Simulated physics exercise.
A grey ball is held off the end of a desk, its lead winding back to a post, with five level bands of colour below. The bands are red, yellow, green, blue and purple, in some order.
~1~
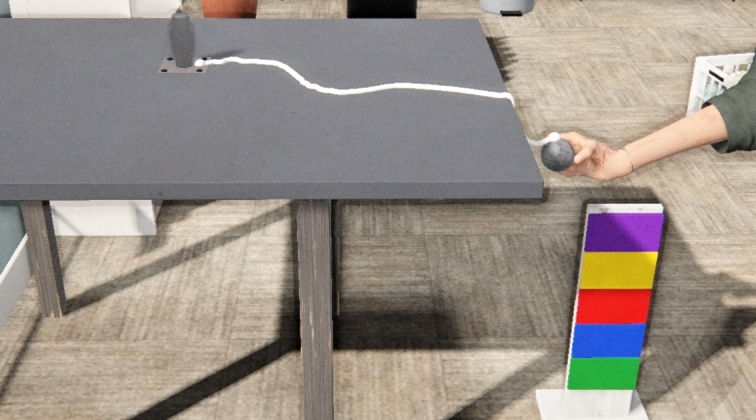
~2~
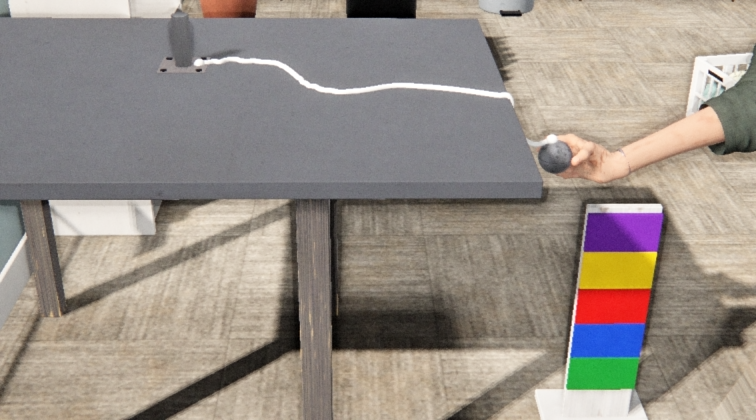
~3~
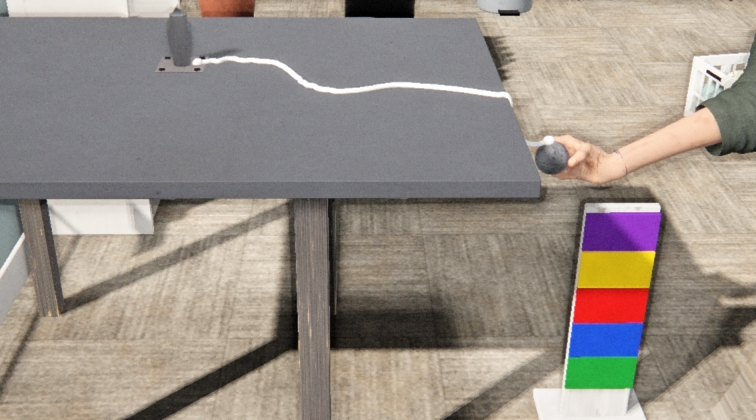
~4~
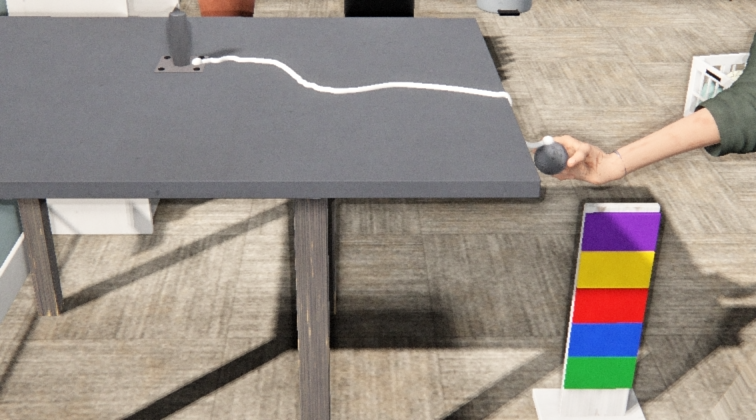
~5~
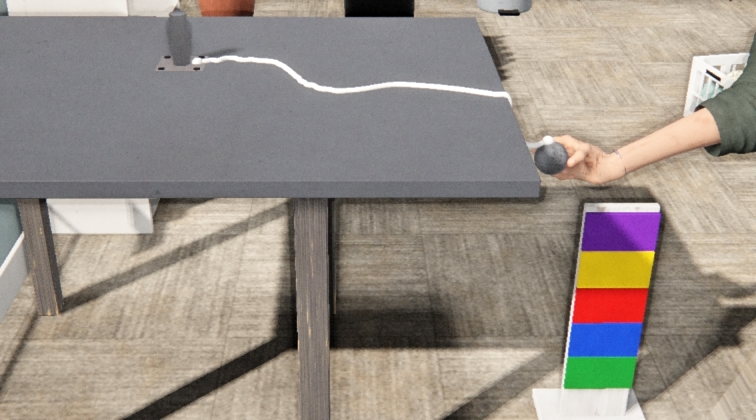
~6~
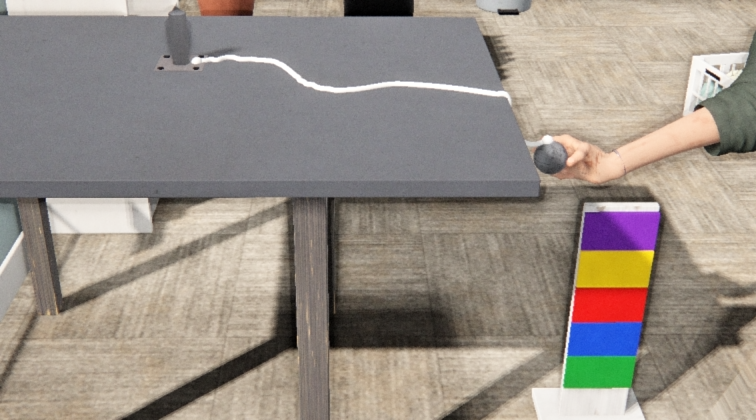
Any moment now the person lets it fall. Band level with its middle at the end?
Purple band.
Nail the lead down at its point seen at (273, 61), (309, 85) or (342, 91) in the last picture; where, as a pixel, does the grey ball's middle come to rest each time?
Going through the tries, I'd expect close to (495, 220), (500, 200) and lastly (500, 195).
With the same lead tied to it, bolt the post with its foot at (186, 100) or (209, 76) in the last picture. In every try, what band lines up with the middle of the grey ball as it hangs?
Answer, in order: Yellow, yellow.
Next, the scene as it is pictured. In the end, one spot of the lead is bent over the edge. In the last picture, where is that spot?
Near pixel (456, 89).
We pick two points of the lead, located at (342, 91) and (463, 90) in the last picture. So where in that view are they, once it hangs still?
The first settles around (390, 82), the second around (507, 104).
A little later, ball near (533, 230); level with purple.
Next, ball near (467, 224); level with purple.
Later still, ball near (502, 232); level with purple.
When it is over, ball near (497, 231); level with purple. Its middle rests at the purple band.
